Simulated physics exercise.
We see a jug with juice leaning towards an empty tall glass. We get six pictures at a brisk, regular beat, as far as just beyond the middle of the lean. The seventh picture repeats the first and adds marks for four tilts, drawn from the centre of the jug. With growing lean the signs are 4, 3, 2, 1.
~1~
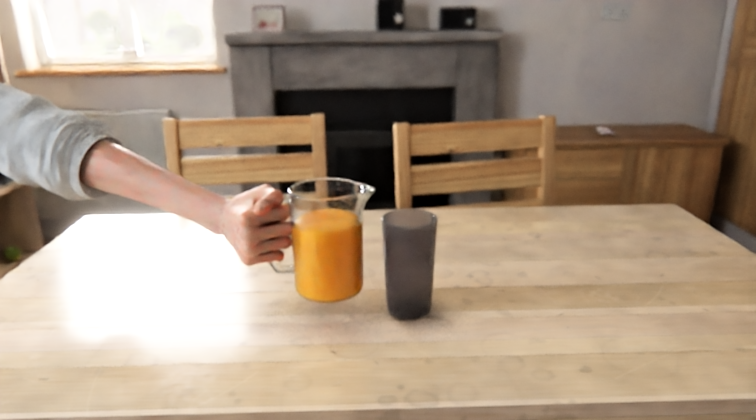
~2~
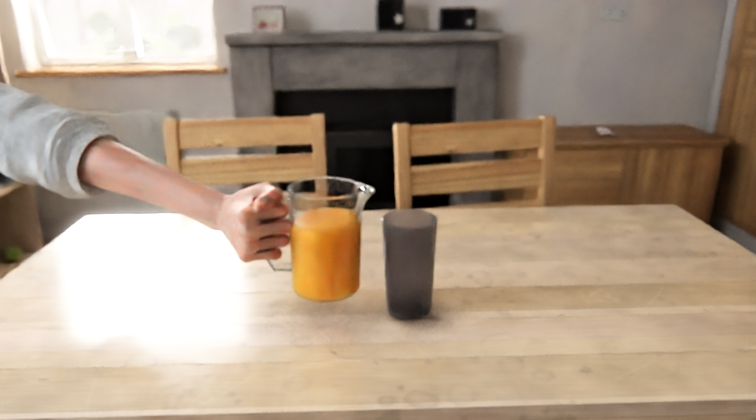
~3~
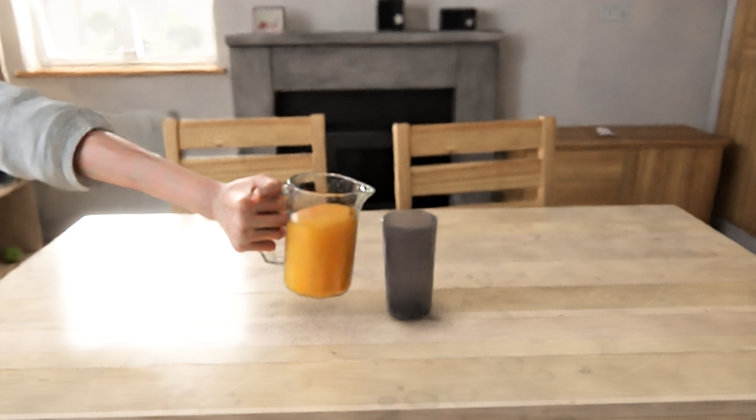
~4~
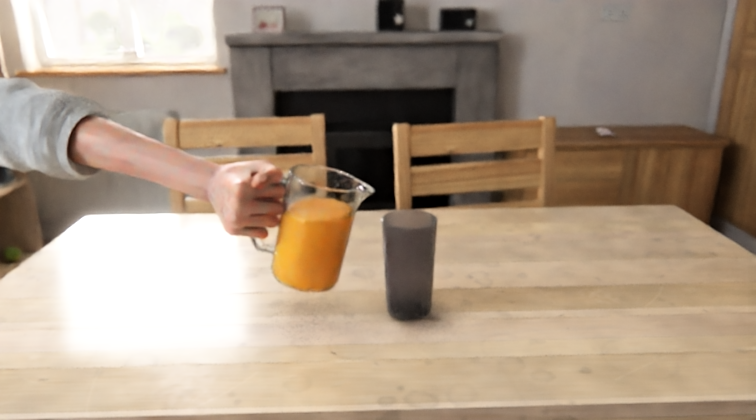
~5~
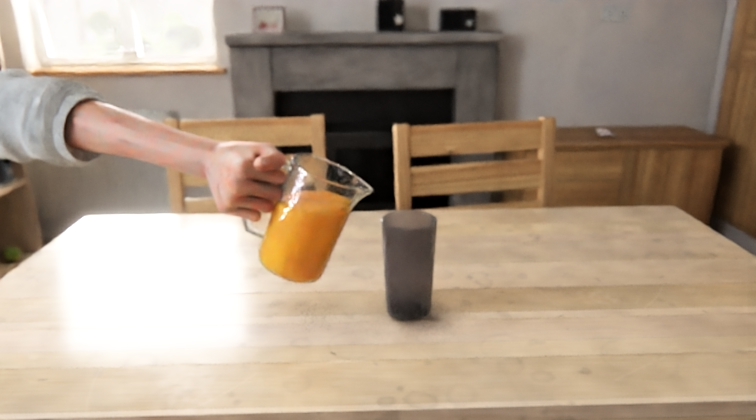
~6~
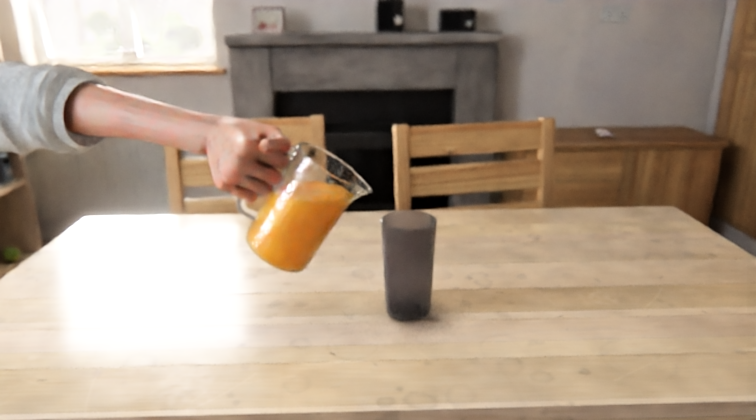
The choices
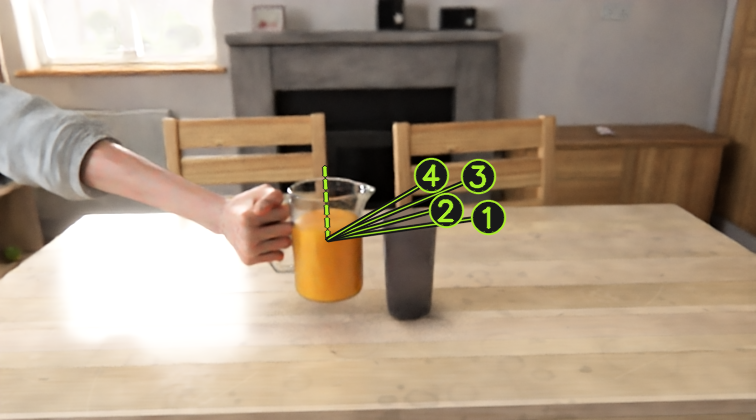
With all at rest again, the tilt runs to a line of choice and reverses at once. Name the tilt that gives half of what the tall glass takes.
3 is best.
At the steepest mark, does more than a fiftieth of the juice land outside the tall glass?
Yes.
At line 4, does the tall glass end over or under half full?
Under.
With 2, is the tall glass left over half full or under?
Over.
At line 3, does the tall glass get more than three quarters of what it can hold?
No.
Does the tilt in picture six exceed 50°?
No.
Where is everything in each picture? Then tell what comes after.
The first picture shows upright, lip at (374, 189); rim of the tall glass round (409, 217); nothing has left yet.
The second picture shows upright, lip at (374, 190); nothing has left yet.
The third picture shows tipped about 7°, lip at (373, 190); nothing has left yet.
The fourth picture shows tipped about 14°, lip at (373, 190); nothing has left yet.
The fifth picture shows tipped about 23°, lip at (372, 190); nothing has left yet.
The sixth picture shows tipped about 33°, lip at (371, 190); nothing has left yet.
In lime, 1 at (471, 219); 2 at (429, 211); 3 at (462, 183); 4 at (418, 186).
With 1, the tall glass ends with about 88 % of what it can hold; 8 % of the juice is spilt.
With 2, the tall glass ends with about 75 % of what it can hold.
With 3, the tall glass ends with about 49 % of what it can hold.
With 4, the tall glass ends with about 28 % of what it can hold.
